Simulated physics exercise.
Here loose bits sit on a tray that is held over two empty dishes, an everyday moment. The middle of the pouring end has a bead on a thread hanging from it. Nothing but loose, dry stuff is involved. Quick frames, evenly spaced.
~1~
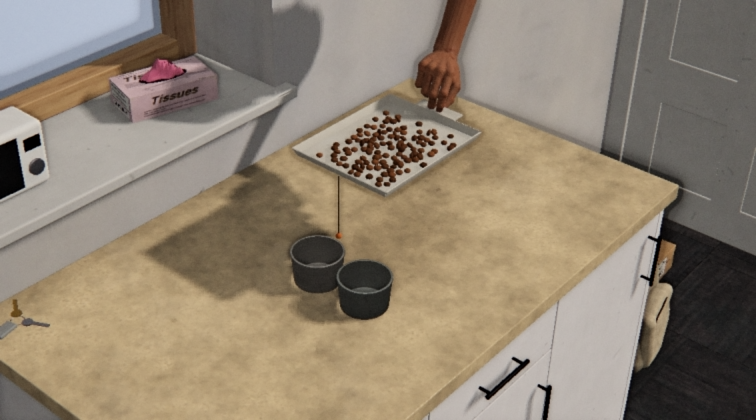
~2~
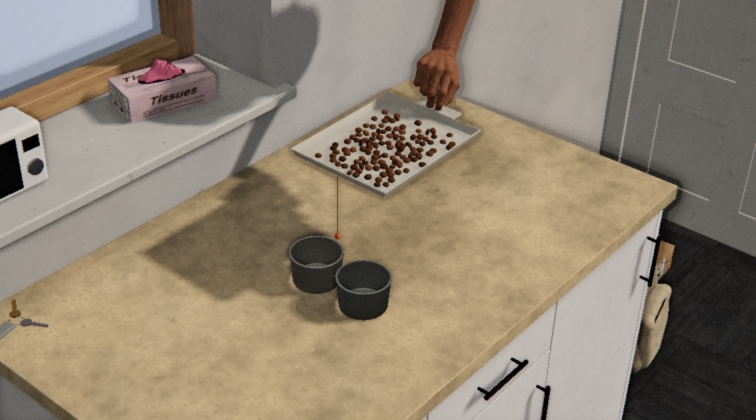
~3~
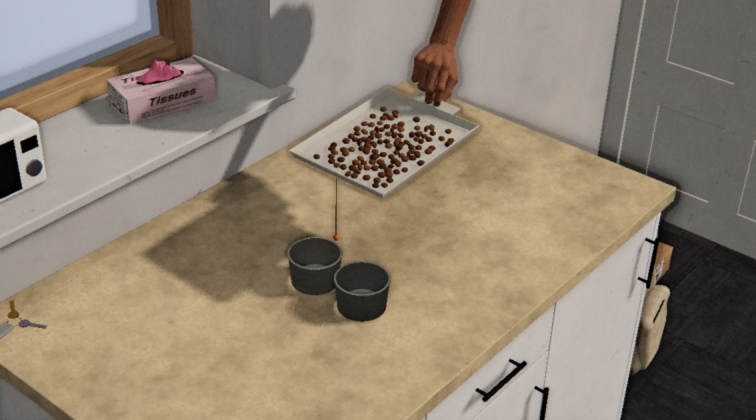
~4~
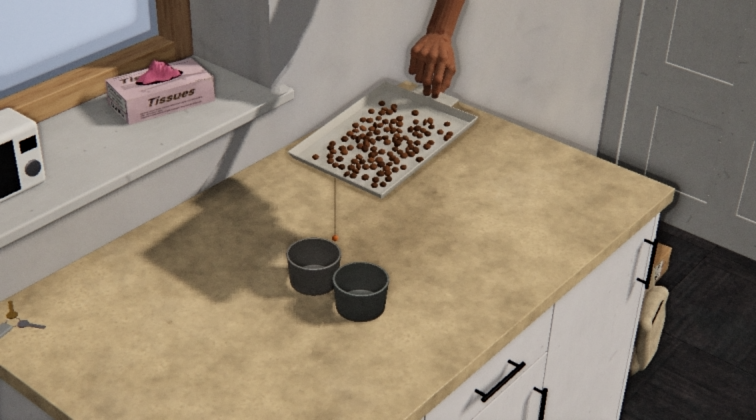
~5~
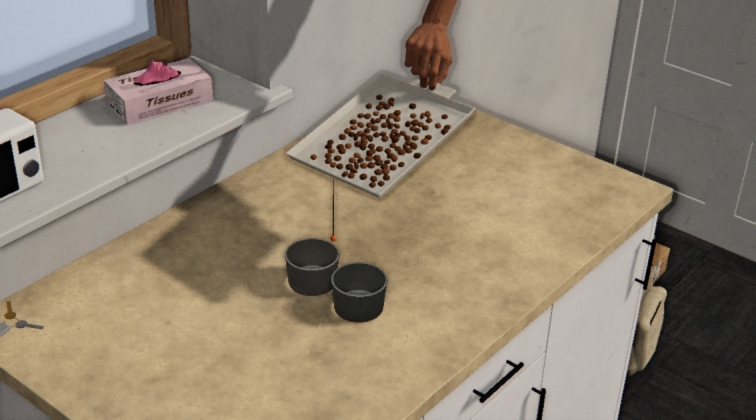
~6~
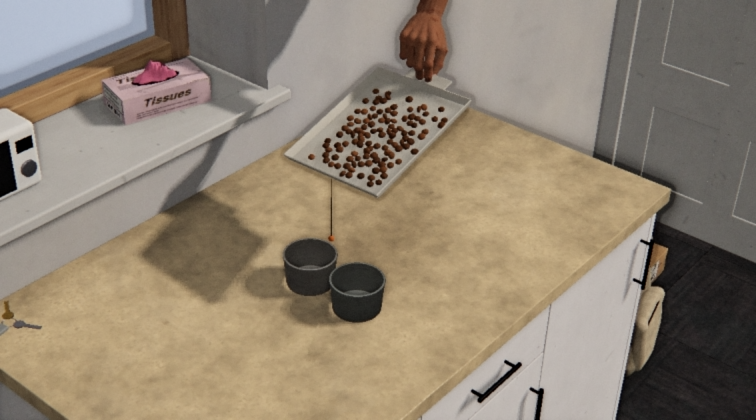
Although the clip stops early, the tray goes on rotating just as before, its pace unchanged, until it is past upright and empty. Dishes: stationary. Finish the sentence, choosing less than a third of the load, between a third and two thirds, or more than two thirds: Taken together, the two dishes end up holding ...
Taken together, the two dishes end up holding between a third and two thirds of the load.
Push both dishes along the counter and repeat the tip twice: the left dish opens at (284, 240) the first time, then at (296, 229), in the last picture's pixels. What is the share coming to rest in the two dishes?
First position: Some 80 %; second position: Some 40 %.
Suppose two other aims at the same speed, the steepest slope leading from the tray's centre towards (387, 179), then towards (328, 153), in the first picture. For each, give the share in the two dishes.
So it's 50 percent with the first slope and 10 percent with the other.
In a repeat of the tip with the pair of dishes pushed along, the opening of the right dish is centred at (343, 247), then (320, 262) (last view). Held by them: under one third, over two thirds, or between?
In order of the places: Less than a third, then above two thirds.
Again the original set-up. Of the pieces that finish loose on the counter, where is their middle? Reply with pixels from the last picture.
Close to pixel (266, 264) in the last view.
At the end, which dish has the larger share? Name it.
That's the left side.
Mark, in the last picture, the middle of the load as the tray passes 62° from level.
Near the pixel (321, 170).
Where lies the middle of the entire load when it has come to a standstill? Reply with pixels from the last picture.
Around (299, 274).
Shortly afterwards, tray tipped steeply; the bulk on the tray; only a few in the left dish; only a few outside both; near a quarter in the air.
Next, tray tipped past a quarter turn; only a few in the right dish; near a third in the left dish; near a third outside both; near a quarter in the air.
Some moments later, tray tipped past a quarter turn; a little in the right dish; near half in the left dish; near half outside both.
In the end, tray tipped past a quarter turn; a little in the right dish; near half in the left dish; near half outside both.
